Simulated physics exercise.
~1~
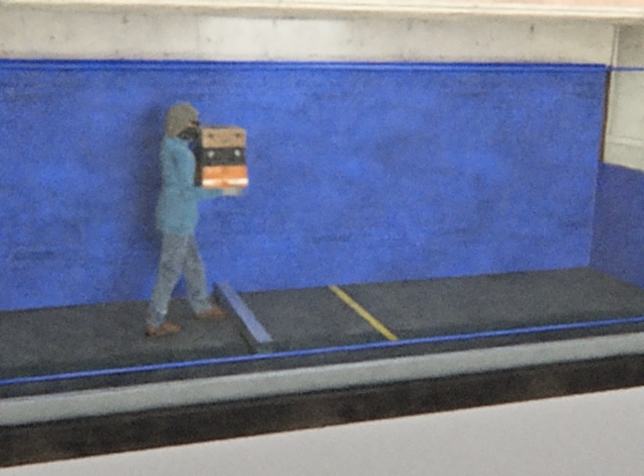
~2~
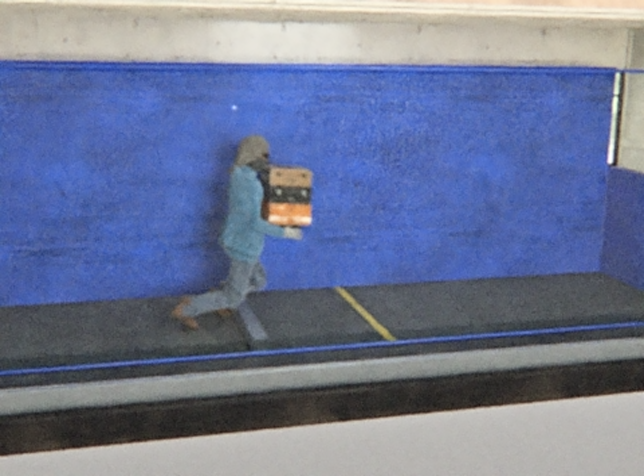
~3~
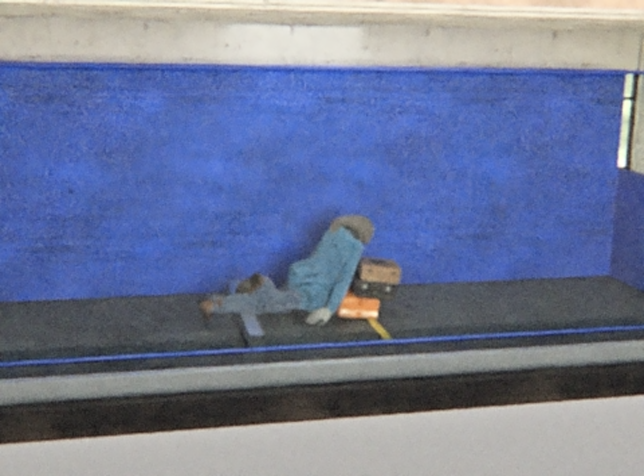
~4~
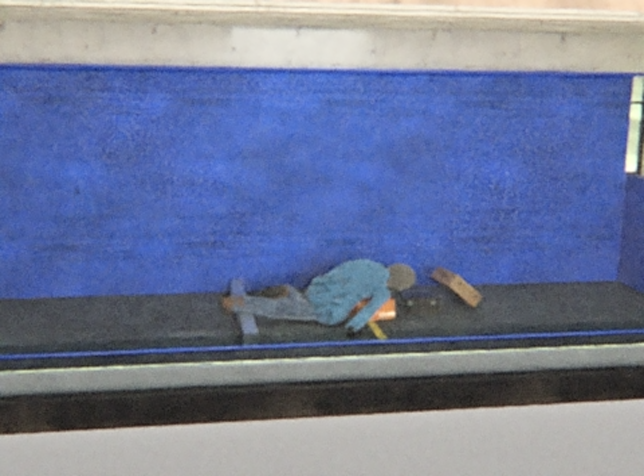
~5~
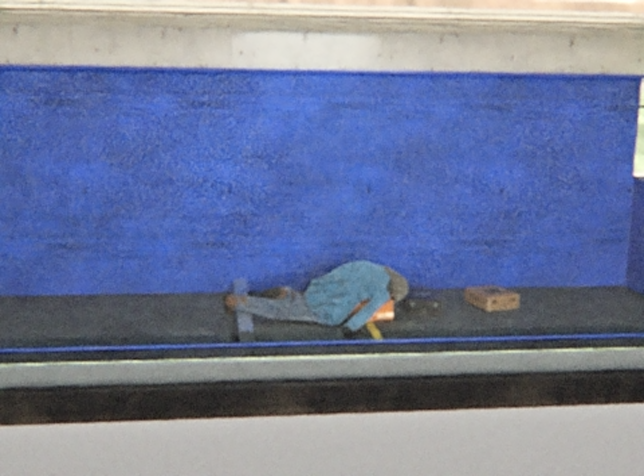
A person carrying stacked boxes trips over a rail and sprawls across the yellow line.
